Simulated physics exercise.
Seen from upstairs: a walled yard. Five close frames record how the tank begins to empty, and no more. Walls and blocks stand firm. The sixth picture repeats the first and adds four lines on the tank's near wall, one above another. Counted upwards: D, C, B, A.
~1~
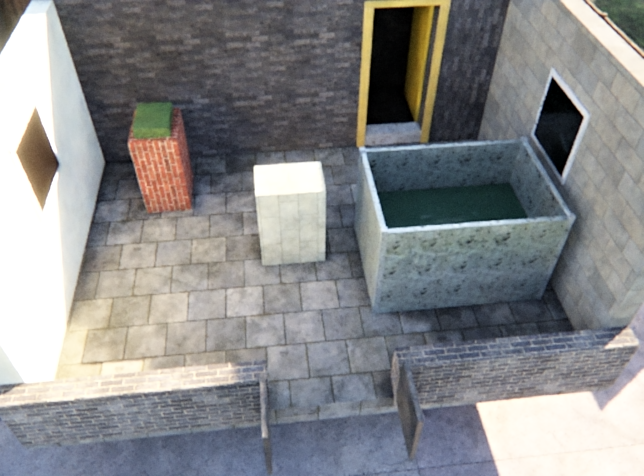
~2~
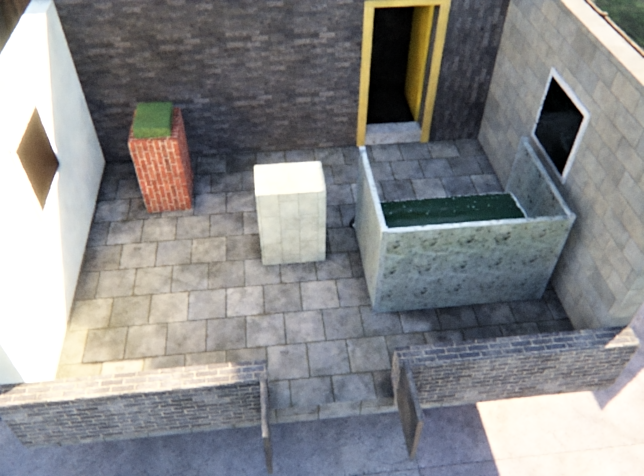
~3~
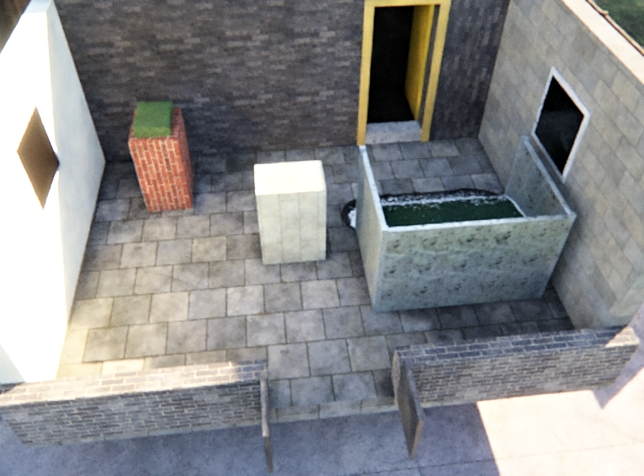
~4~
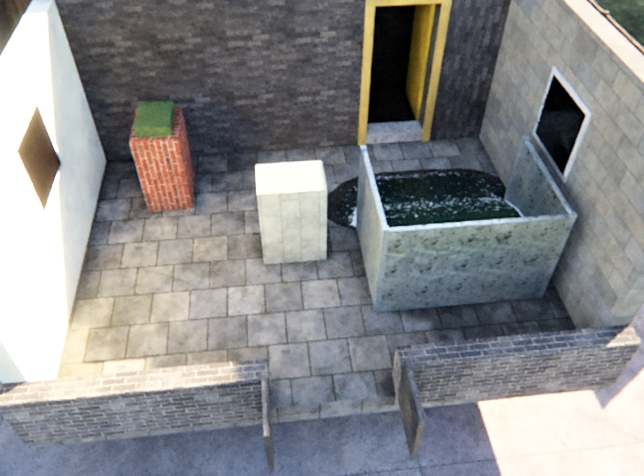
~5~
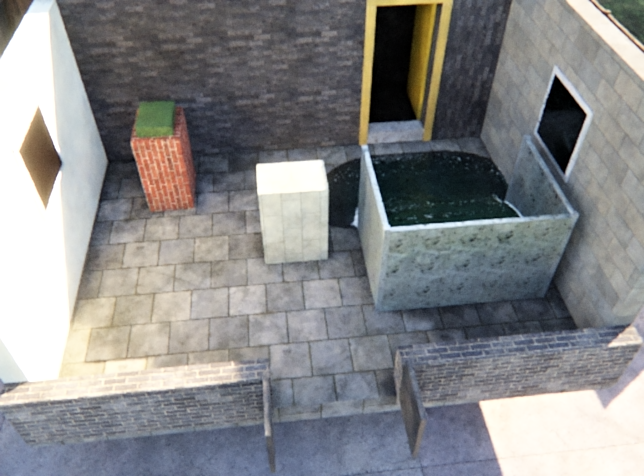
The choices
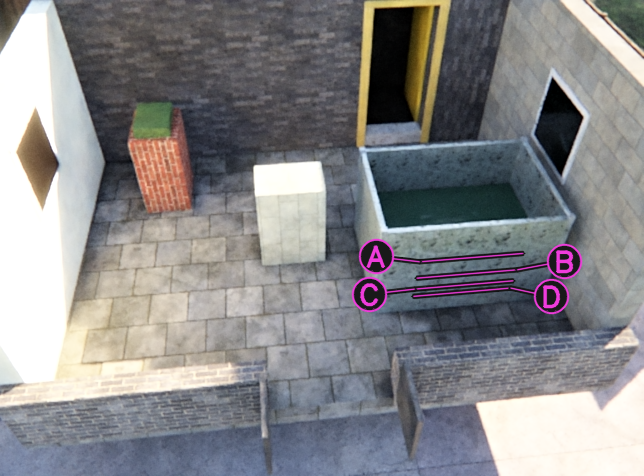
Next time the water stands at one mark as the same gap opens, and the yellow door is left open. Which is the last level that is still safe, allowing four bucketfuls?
Choose C.
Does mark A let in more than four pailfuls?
Yes.
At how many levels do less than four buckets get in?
Two of the four.
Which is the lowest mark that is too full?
B.
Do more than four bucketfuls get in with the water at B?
Yes.
On the marked copy, A at (471, 257); B at (467, 273); C at (464, 284); D at (462, 292); from the bottom up D, C, B, A.
If A is chosen, dozens of bucketfuls pour in.
If B is chosen, about 10 bucketfuls get in.
If C is chosen, a bucket or two gets in.
If D is chosen, nothing gets over.
